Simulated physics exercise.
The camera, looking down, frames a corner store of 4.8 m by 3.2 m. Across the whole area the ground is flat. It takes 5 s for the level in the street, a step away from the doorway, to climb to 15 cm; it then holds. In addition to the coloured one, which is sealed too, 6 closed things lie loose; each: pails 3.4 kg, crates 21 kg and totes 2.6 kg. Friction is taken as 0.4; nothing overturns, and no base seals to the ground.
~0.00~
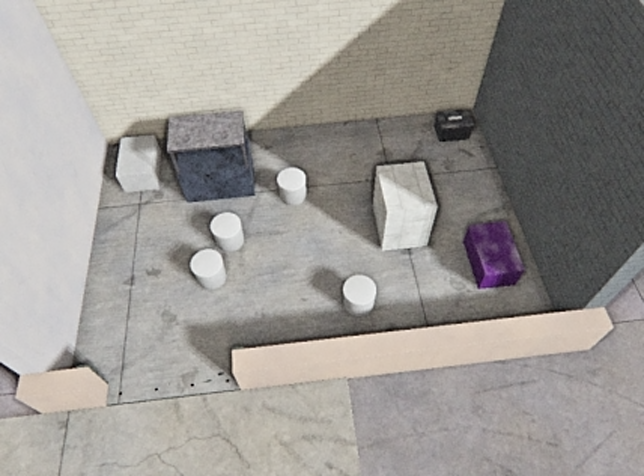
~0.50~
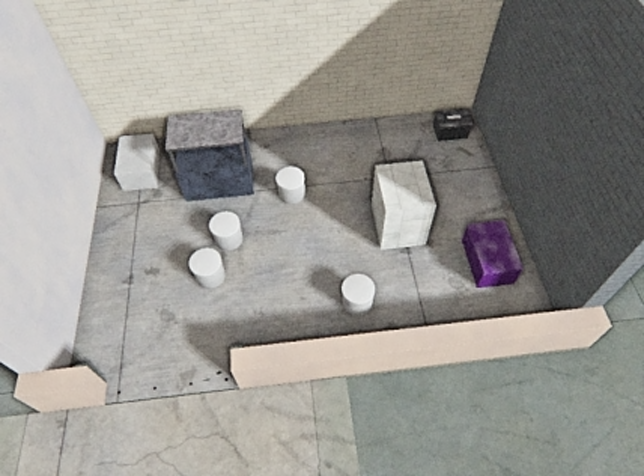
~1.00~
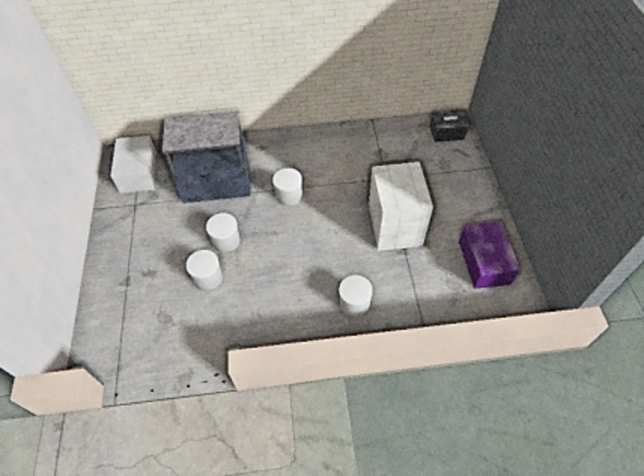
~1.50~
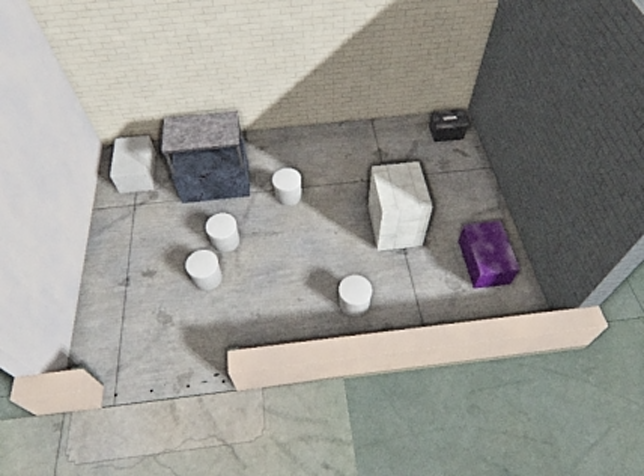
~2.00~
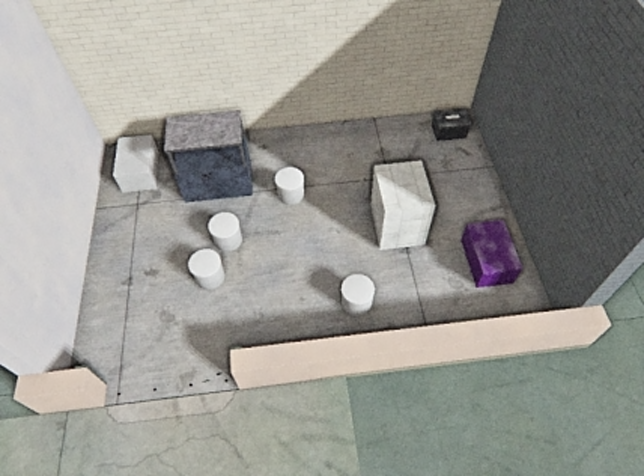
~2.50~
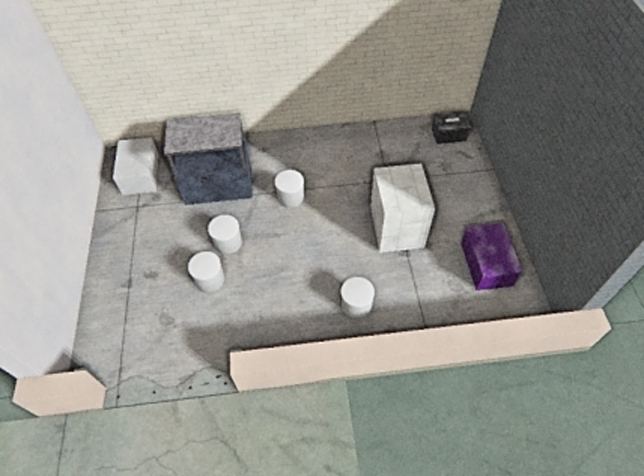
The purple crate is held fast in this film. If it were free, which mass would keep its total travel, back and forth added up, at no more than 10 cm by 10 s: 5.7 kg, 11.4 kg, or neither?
The low one.
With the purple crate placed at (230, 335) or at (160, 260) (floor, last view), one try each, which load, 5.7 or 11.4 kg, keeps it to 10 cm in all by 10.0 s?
In that order: No load works; no load works.
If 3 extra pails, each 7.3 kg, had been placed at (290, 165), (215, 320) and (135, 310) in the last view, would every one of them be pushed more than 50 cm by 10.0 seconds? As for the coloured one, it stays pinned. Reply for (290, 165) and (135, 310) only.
Note, in sequence: Not exceeded, exceeded.
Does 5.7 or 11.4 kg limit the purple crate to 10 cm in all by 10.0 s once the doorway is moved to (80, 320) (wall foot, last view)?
Then no mass works.
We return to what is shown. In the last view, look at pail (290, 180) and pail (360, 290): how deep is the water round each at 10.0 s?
Roughly 5 and 1 cm.
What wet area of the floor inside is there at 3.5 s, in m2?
1.0 m2.
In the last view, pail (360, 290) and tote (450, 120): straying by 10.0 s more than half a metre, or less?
In sequence, not exceeded; not exceeded.
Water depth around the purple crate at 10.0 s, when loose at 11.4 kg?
0 cm, roughly.
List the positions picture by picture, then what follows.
The purple crate at (496, 247), on the bottom; water covers 0.0 m2; 0 of 7 have shifted, in the first frame.
The purple crate at (495, 246) rests on the ground; water covers 0.0 m2; 0 of 7 have shifted, in the second frame.
The purple crate at (492, 247) rests on the ground; 0.0 m2 under water; 0 of 7 have shifted, in the third frame.
The purple crate at (491, 246) rests on the ground; 0.0 m2 under water; 0 of 7 have shifted, in the fourth frame.
The purple crate at (494, 246) rests on the ground; 0.0 m2 under water; 0 of 7 have shifted, in the fifth frame.
The purple crate at (494, 248) rests on the ground; 0.0 m2 under water; 0 of 7 have shifted, in the sixth frame.
After 3.5 s the purple crate would be 0 cm from its start with 5.7 kg and 0 cm from its start with 11.4 kg; 0 cm of water round it then.
After 4.5 s the purple crate would be 0 cm from its start with 5.7 kg and 0 cm from its start with 11.4 kg; 0 cm of water round it then.
After 7.0 s the purple crate would be 0 cm from its start with 5.7 kg and 0 cm from its start with 11.4 kg; 0 cm of water round it then.
After 10.0 s the purple crate would be 0 cm from its start with 5.7 kg and 0 cm from its start with 11.4 kg; 0 cm of water round it then.
